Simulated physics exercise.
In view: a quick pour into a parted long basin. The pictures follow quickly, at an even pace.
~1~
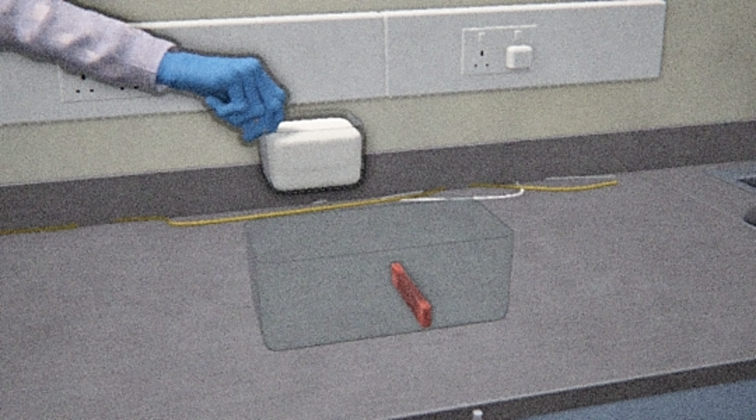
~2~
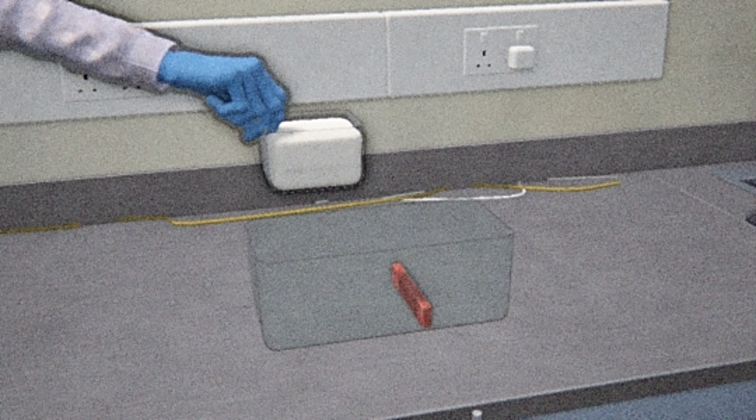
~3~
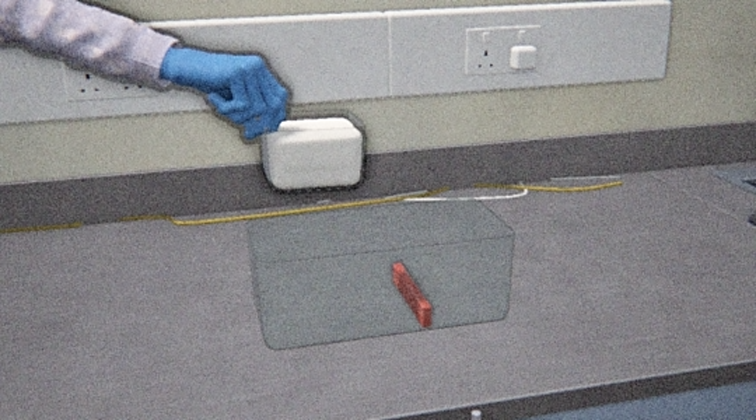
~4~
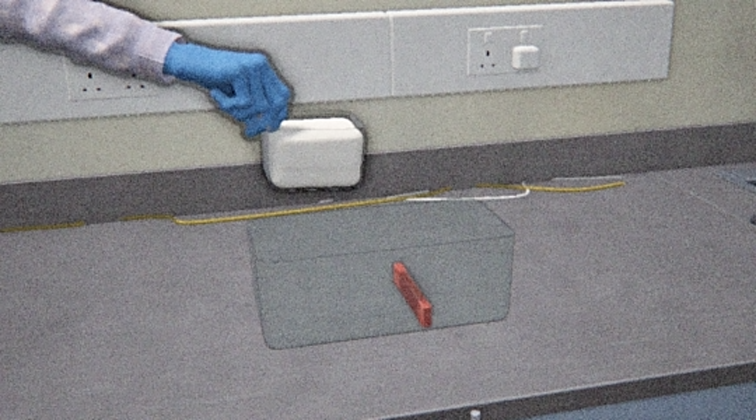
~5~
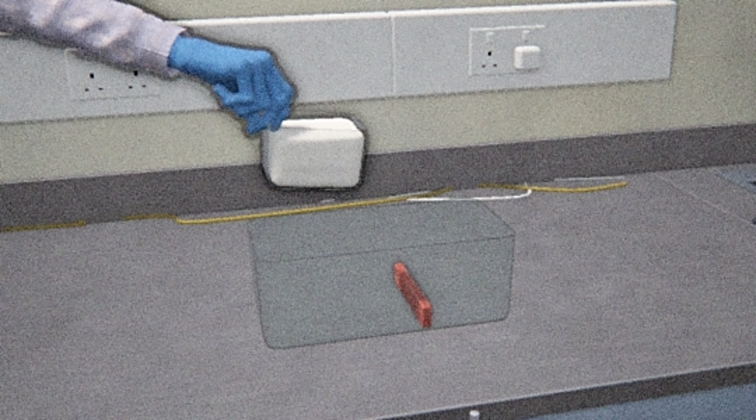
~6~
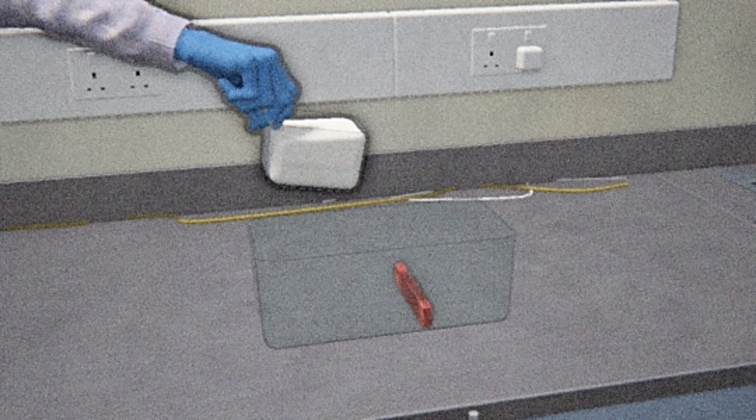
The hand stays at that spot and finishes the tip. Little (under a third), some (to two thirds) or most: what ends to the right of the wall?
The share right of the wall is from a third to two thirds.
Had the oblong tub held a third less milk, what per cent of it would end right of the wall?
Some 35 per cent.
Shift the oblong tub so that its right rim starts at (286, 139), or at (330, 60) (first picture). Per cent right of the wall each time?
The first gives 15 %, the second 45 %.
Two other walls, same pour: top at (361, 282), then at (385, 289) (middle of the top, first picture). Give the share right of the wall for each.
First some 95, then 80 per cent.
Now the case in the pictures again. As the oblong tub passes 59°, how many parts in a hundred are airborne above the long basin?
About 25 per cent.
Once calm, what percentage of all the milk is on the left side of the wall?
Roughly 45 in a hundred.
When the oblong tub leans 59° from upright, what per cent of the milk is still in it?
About 65 per cent.
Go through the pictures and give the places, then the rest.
In the first frame, it leans 0°; its right rim is at (356, 119); the milk meets the walls at (264, 133) and (353, 125); the long basin's rim runs from (250, 243) to (494, 216); the wall's top is at (410, 286).
In the second frame, it leans 0°; its right rim is at (356, 119); the milk meets the walls at (265, 132) and (354, 125).
In the third frame, it leans 2°; its right rim is at (357, 120); the milk meets the walls at (265, 132) and (355, 126).
In the fourth frame, it leans 3°; its right rim is at (359, 121); the milk meets the walls at (266, 132) and (355, 126).
In the fifth frame, it leans 6°; its right rim is at (360, 123); the milk meets the walls at (268, 131) and (357, 126).
In the sixth frame, it leans 9°; its right rim is at (362, 126); the milk meets the walls at (269, 132) and (358, 126).
A moment on, the oblong tub is tipped part way and 65 per cent is still to pour, 4 is left of the wall and 7 right of it.
Next, the oblong tub is tipped on its side and 16 per cent is still to pour, 16 is left of the wall and 59 right of it.
Then the oblong tub is tipped on its side and 3 per cent is still to pour, 38 is left of the wall and 57 right of it.
Later the oblong tub is tipped on its side and 0 per cent is still to pour, 44 is left of the wall and 55 right of it.
In the end 45 per cent lies left of the wall, 55 right of it and 0 outside.
